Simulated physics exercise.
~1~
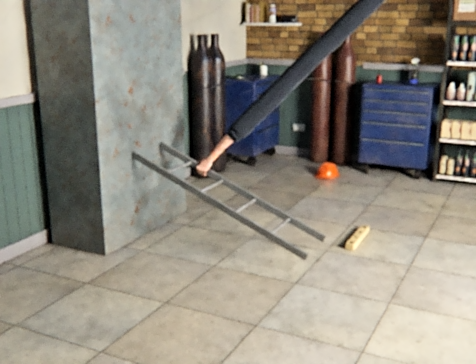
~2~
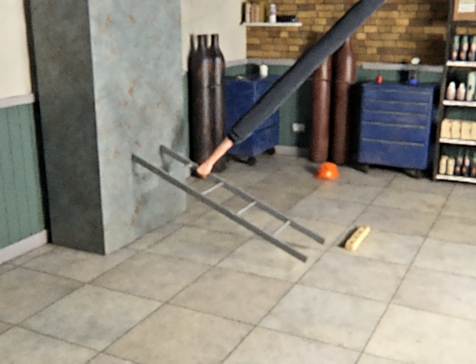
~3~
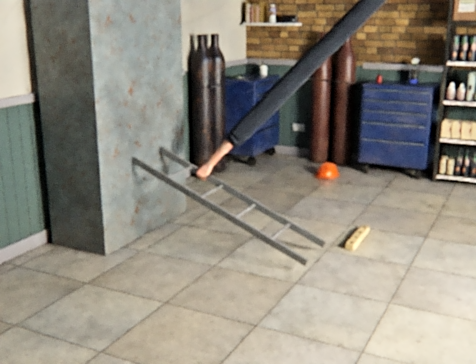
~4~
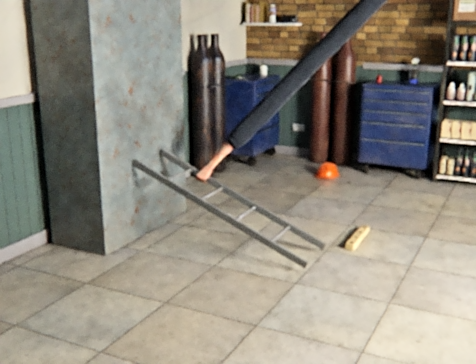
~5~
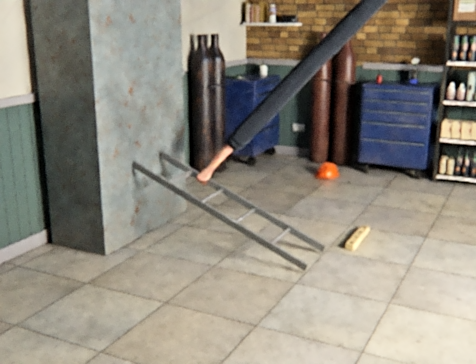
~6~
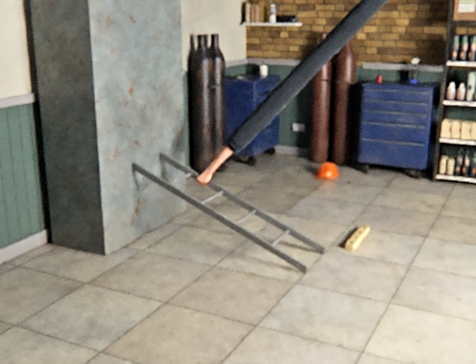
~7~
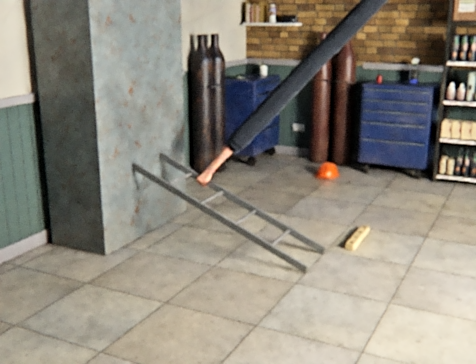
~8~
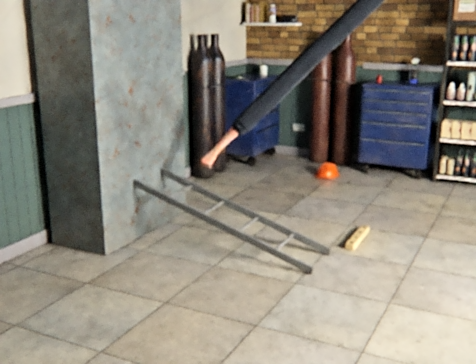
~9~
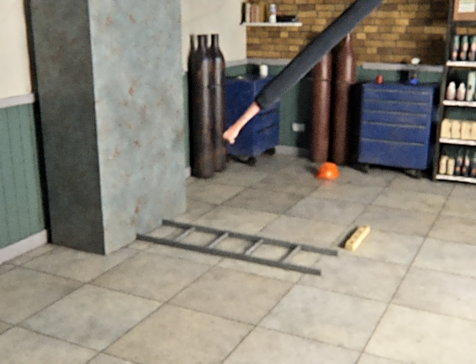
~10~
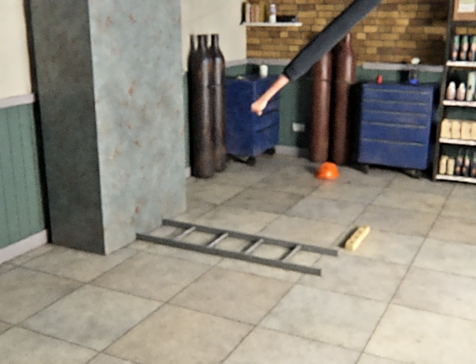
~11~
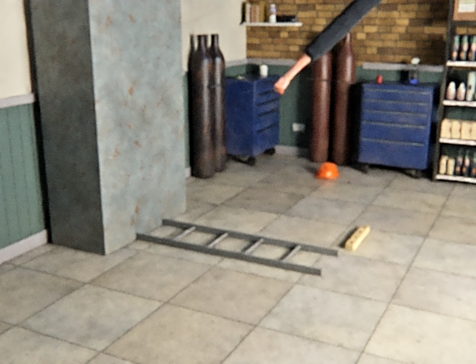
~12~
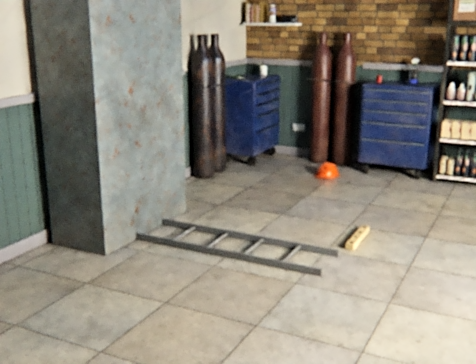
The grey ladder, released by a hand, slides down the pillar and falls flat.
